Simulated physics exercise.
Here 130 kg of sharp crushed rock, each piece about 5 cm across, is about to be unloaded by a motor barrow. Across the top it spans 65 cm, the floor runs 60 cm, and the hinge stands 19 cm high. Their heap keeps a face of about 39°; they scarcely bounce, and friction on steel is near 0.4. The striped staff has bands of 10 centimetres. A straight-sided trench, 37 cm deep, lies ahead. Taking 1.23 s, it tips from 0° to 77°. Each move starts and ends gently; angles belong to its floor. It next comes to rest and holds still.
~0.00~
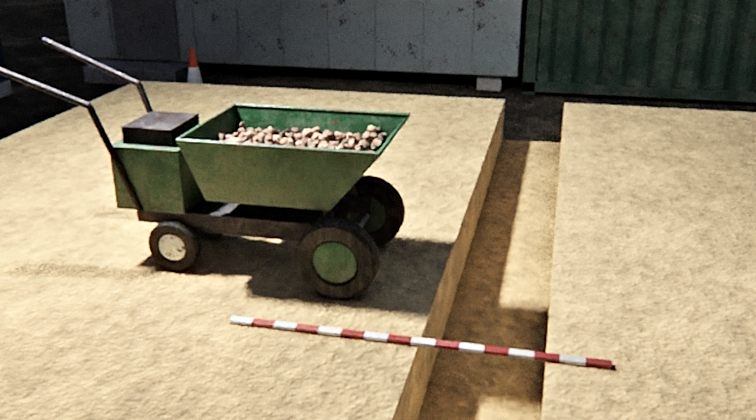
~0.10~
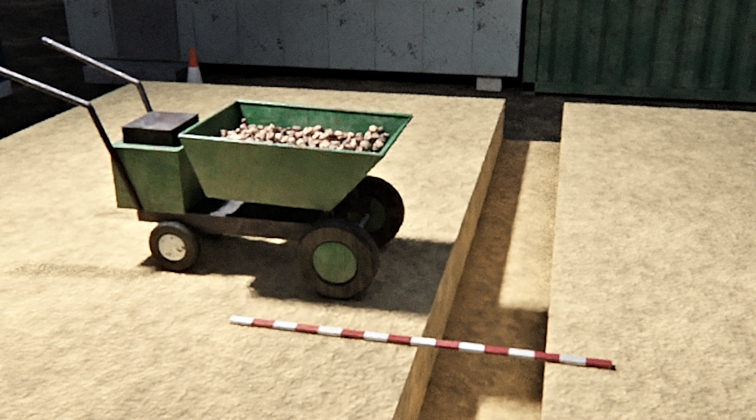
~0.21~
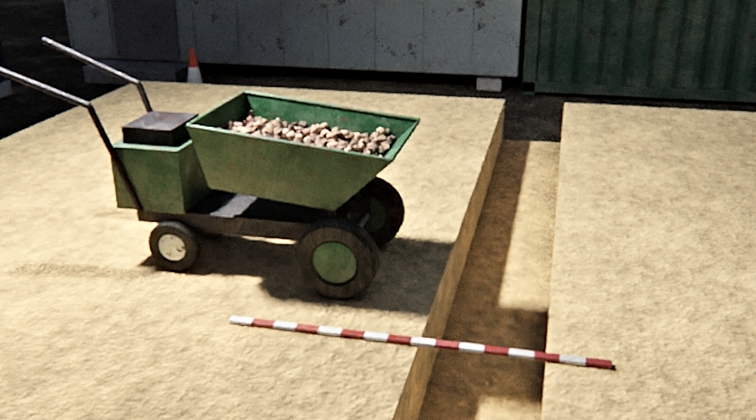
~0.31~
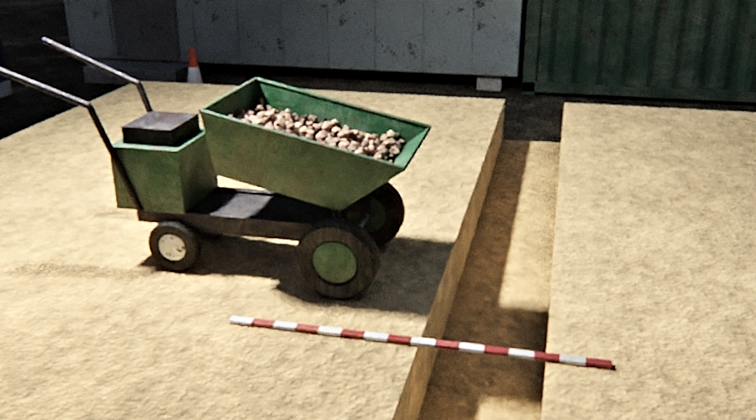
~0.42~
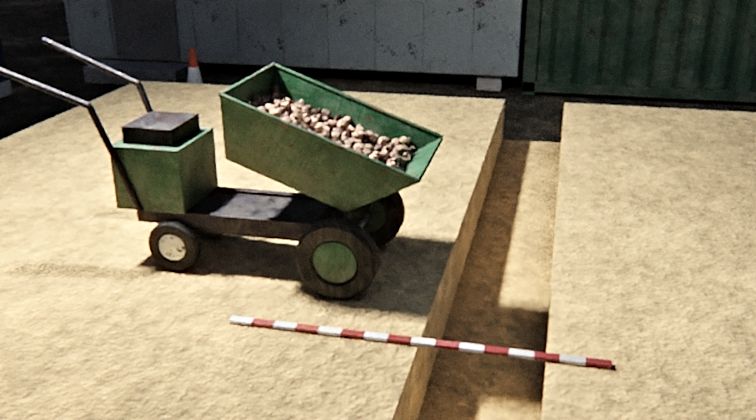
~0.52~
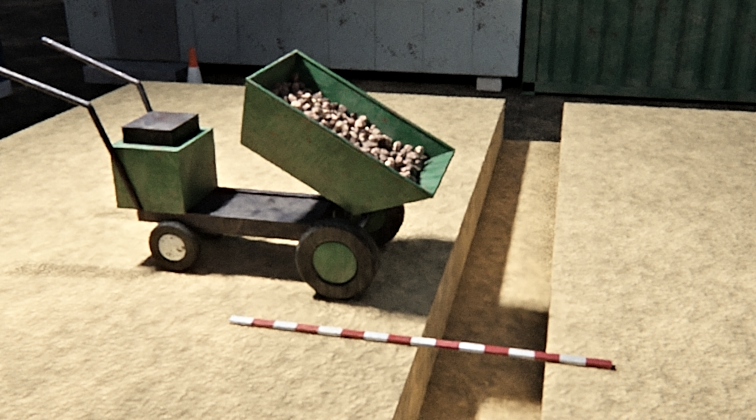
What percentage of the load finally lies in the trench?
About 100 per cent.
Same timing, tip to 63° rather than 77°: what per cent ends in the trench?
Then about 60 per cent.
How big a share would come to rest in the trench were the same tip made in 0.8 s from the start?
Expected share: Around 100%.
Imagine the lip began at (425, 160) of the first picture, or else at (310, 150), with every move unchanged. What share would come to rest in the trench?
First place roughly 80%, second roughly 55%.
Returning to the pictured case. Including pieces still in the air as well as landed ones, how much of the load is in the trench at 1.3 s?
By that point it's something like 40 in a hundred.
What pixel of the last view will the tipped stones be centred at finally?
The resting stones are centred at roughly (507, 338).
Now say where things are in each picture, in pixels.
The first picture shows lip at (380, 155), floor tilted 0°, highest stones at (313, 136).
In the second picture, the skip is at 2°, its lip at (383, 156); the top of the load is at (303, 134); the stones move at 0.2 m/s on average.
The third picture shows lip at (392, 161), floor tilted 6°, highest stones at (267, 127); the stones move at 0.5 m/s on average.
In the fourth picture, the skip is at 12°, its lip at (405, 169); the top of the load is at (261, 114); the stones move at 0.6 m/s on average.
In the fifth picture, the skip is at 20°, its lip at (419, 181); the top of the load is at (271, 101); the stones move at 0.7 m/s on average.
In the sixth picture, the skip is at 30°, its lip at (433, 197); the top of the load is at (286, 88); the stones move at 0.8 m/s on average.
After 0.9 s the floor is at 65°; 100 % in the skip; the foremost stones are at (461, 238).
After 1.3 s the floor is at 77°; 58 % in the skip, 42 % in the trench; the foremost stones are at (542, 345).
After 1.7 s the floor is at 77°; 19 % in the skip, 81 % in the trench; the foremost stones are at (543, 343).
After 3.6 s the floor is at 77°; 0 % in the skip, 100 % in the trench; the foremost stones are at (544, 328).
